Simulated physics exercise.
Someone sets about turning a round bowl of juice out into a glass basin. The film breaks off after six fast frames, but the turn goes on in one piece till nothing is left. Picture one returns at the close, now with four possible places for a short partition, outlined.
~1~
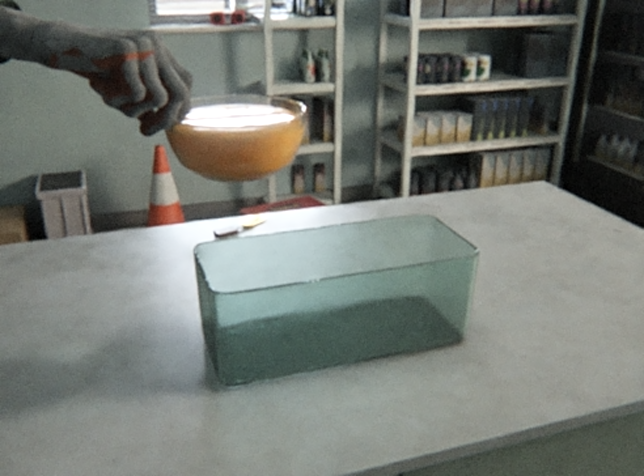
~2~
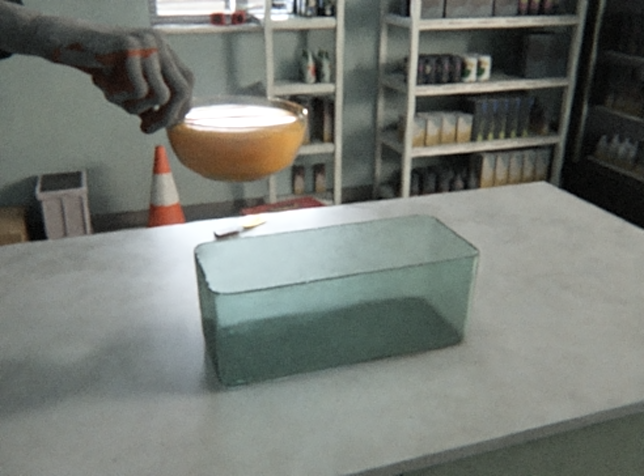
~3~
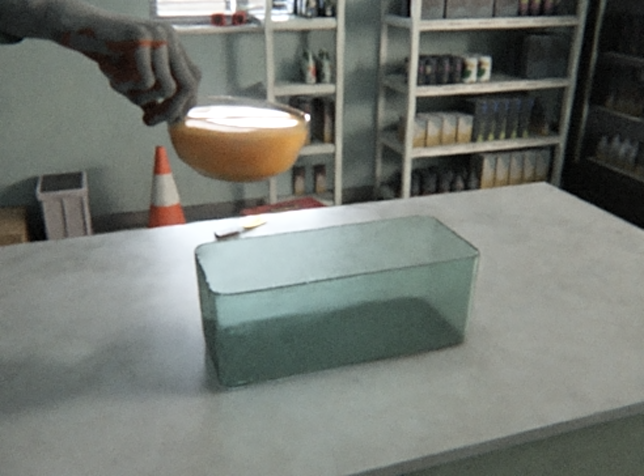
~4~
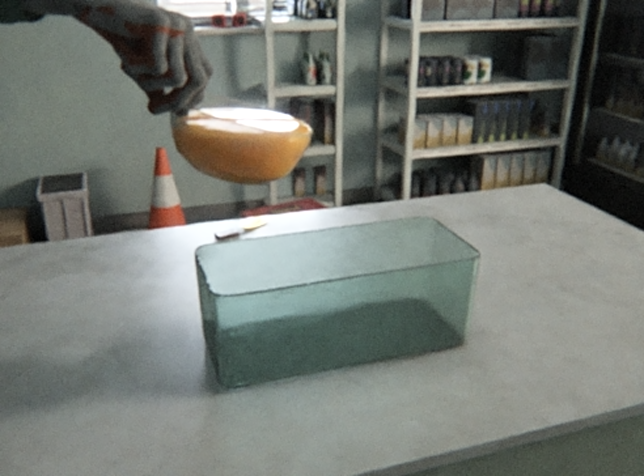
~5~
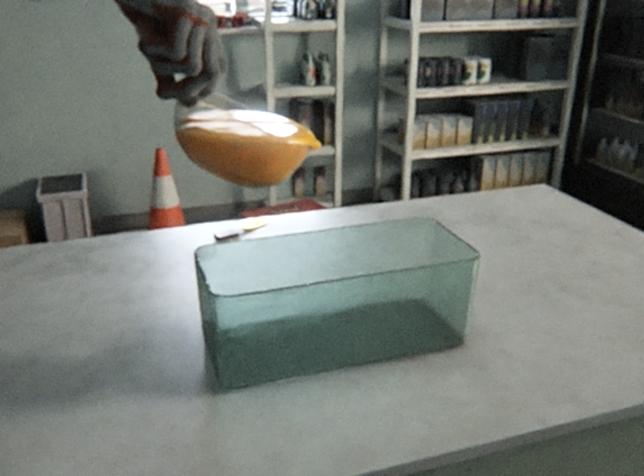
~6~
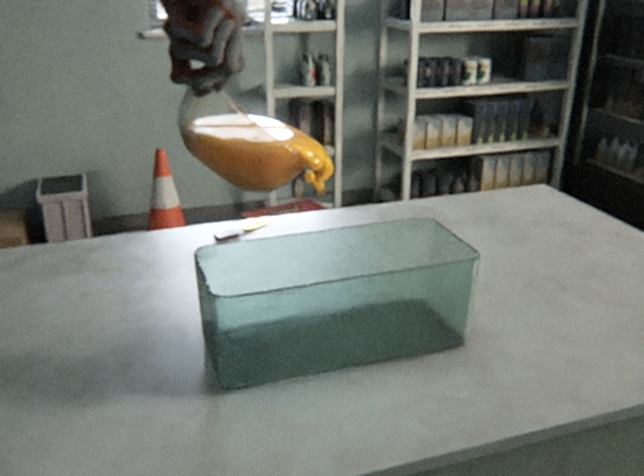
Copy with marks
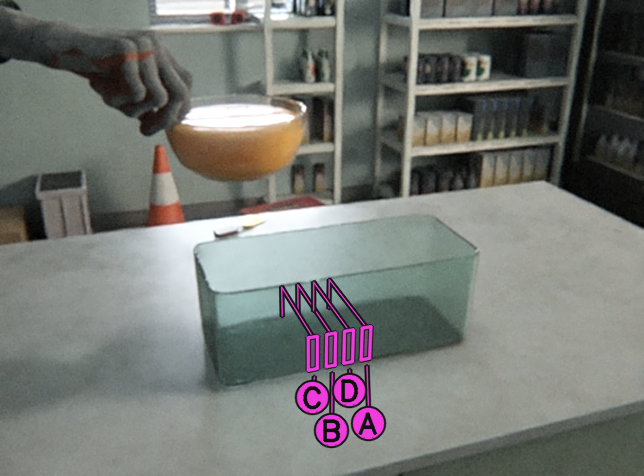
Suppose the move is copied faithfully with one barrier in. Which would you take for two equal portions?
It is A.
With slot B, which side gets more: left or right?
More ends on the right.
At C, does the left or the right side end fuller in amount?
More ends on the right.
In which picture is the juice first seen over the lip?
In picture 5.
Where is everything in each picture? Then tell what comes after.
The first picture shows upright, lip at (300, 104); basin from (218, 384) to (465, 336); nothing has left yet.
The second picture shows upright, lip at (301, 107); nothing has left yet.
The third picture shows tipped about 7°, lip at (304, 114); nothing has left yet.
The fourth picture shows tipped about 16°, lip at (306, 125); nothing has left yet.
The fifth picture shows tipped about 27°, lip at (306, 139); juice is over the lip, down to (312, 143).
The sixth picture shows tipped about 40°, lip at (304, 155); juice is over the lip, down to (314, 185).
In magenta, A at (366, 366); B at (332, 373); C at (314, 376); D at (349, 369).
With A, about 48 % ends left of the wall and 50 % right of it.
With B, about 19 % ends left of the wall and 81 % right of it.
With C, about 13 % ends left of the wall and 86 % right of it.
With D, about 29 % ends left of the wall and 70 % right of it.
